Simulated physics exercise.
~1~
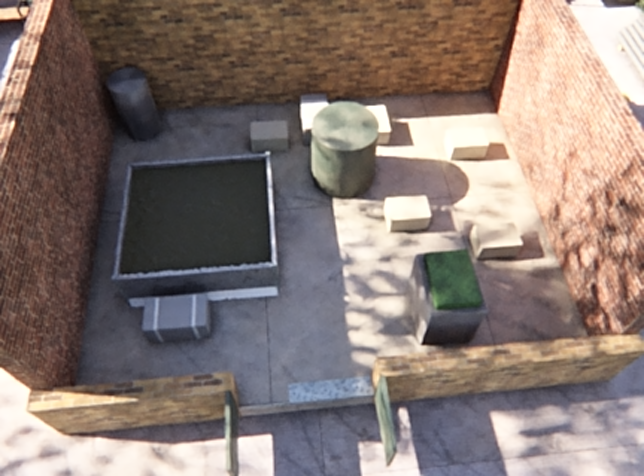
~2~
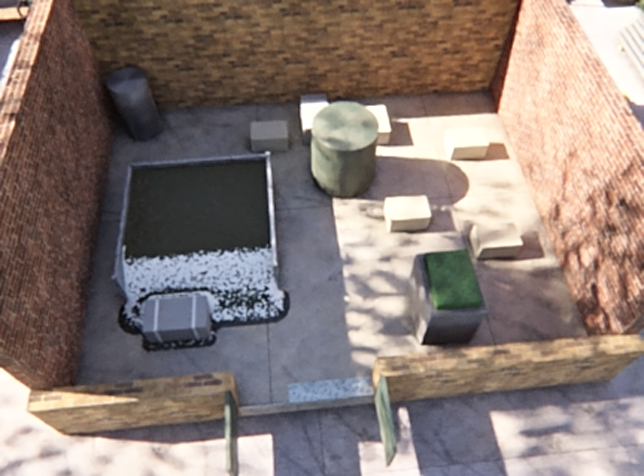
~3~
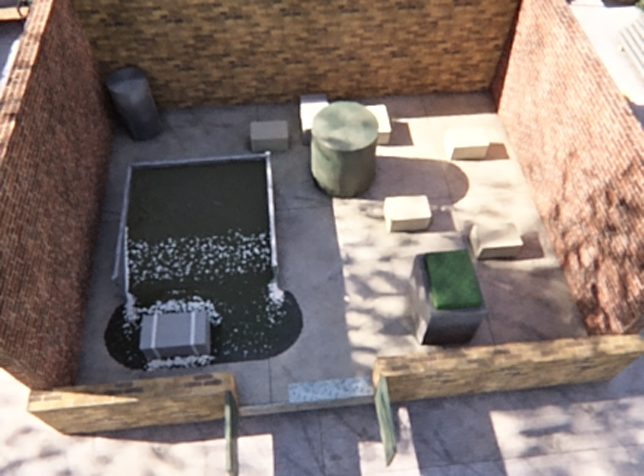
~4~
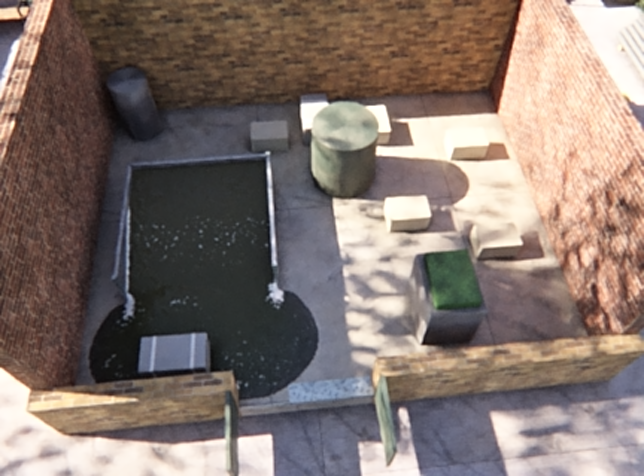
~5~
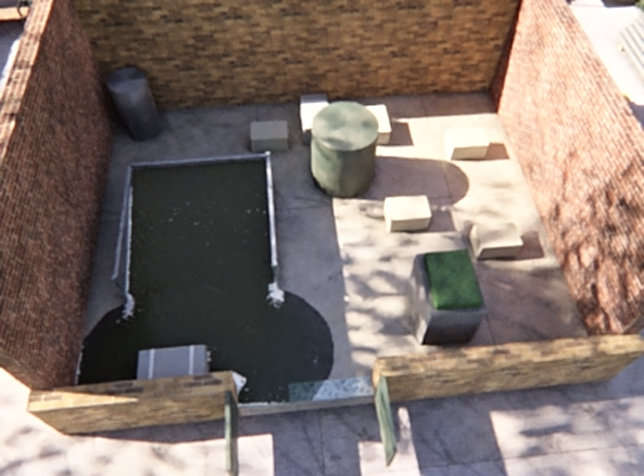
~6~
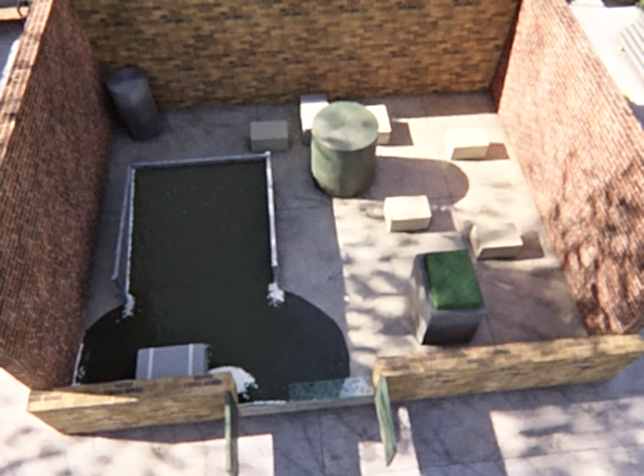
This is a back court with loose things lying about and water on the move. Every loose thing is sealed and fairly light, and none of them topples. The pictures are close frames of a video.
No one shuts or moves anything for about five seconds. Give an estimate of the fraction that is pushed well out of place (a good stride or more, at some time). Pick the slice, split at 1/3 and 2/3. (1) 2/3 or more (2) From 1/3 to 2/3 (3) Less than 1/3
Answer: 3.
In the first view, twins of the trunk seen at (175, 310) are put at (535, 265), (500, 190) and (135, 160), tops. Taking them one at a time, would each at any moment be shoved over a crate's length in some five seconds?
Stays put, stays put, shoved clear.
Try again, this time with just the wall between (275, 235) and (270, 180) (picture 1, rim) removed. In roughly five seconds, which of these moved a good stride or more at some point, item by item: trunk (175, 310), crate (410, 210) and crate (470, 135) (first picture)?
One after another: Never gets that far, then goes the distance, then goes the distance.
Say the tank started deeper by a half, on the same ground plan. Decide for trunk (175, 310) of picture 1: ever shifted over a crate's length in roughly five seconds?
The full distance.
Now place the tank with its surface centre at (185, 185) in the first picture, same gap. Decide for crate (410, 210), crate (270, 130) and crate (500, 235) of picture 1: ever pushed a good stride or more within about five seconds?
Not far, Not far, Not far.
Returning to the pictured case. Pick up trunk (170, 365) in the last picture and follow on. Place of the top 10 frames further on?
Near (118, 339).
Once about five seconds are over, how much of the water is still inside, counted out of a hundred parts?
I'd put it near 66 per cent.
A moment on, 1 of 7 are well off their spots; 1 afloat.
Next, 1 of 7 are well off their spots; 1 afloat.
Later, 1 of 7 are well off their spots; 1 afloat.
In the end, 1 of 7 are well off their spots, and 1 have been at some point; 0 afloat.
